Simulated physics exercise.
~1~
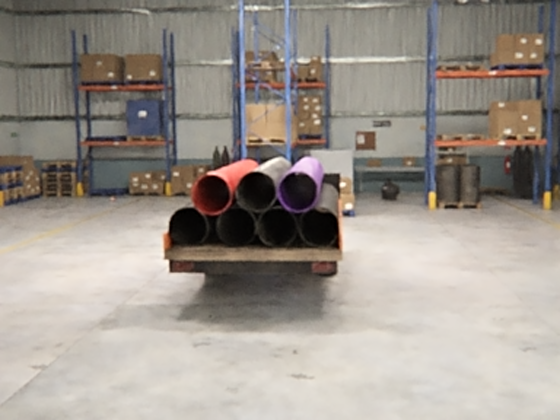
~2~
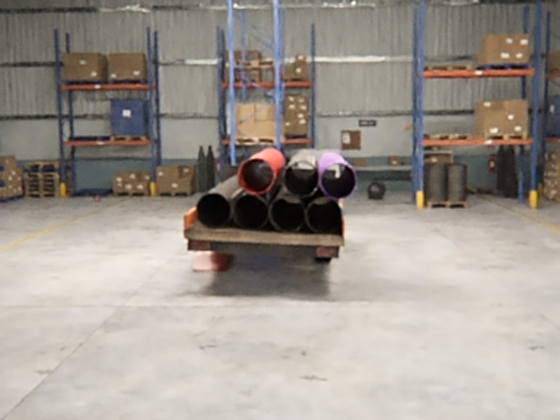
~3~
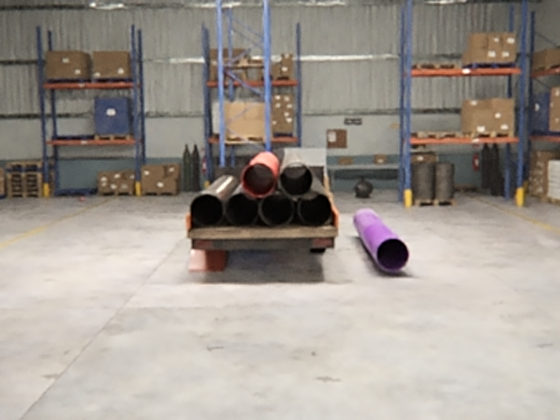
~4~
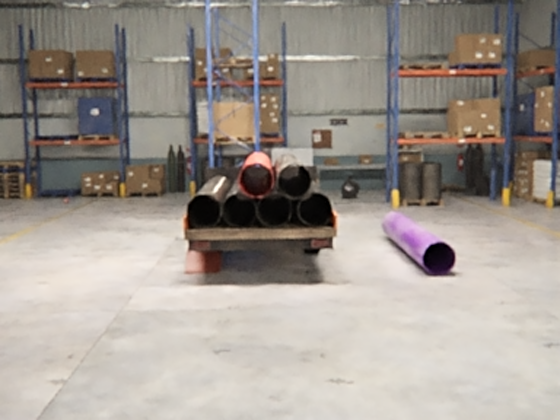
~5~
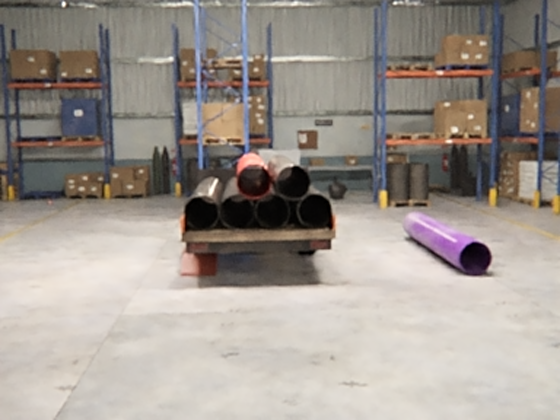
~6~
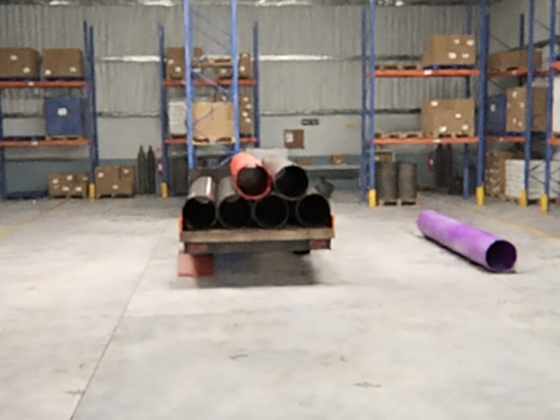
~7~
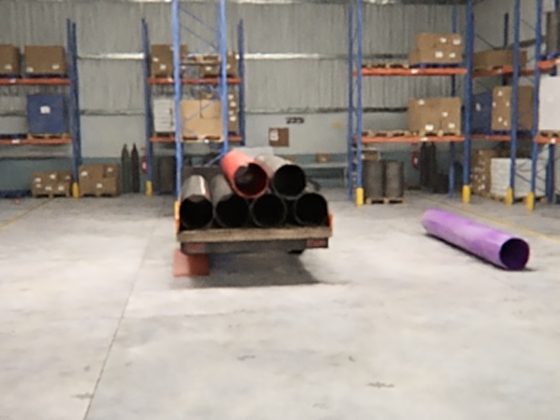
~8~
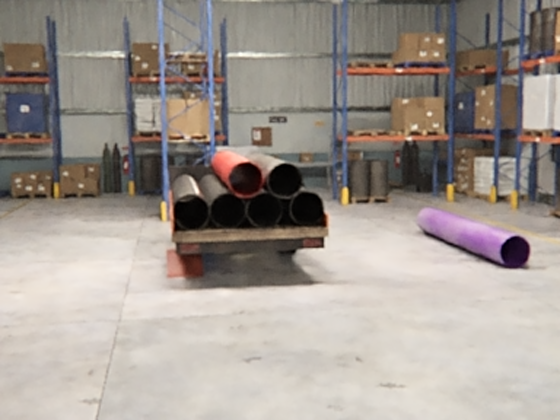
A purple pipe drops off the trailer's right side and rolls away, while red stays stacked.
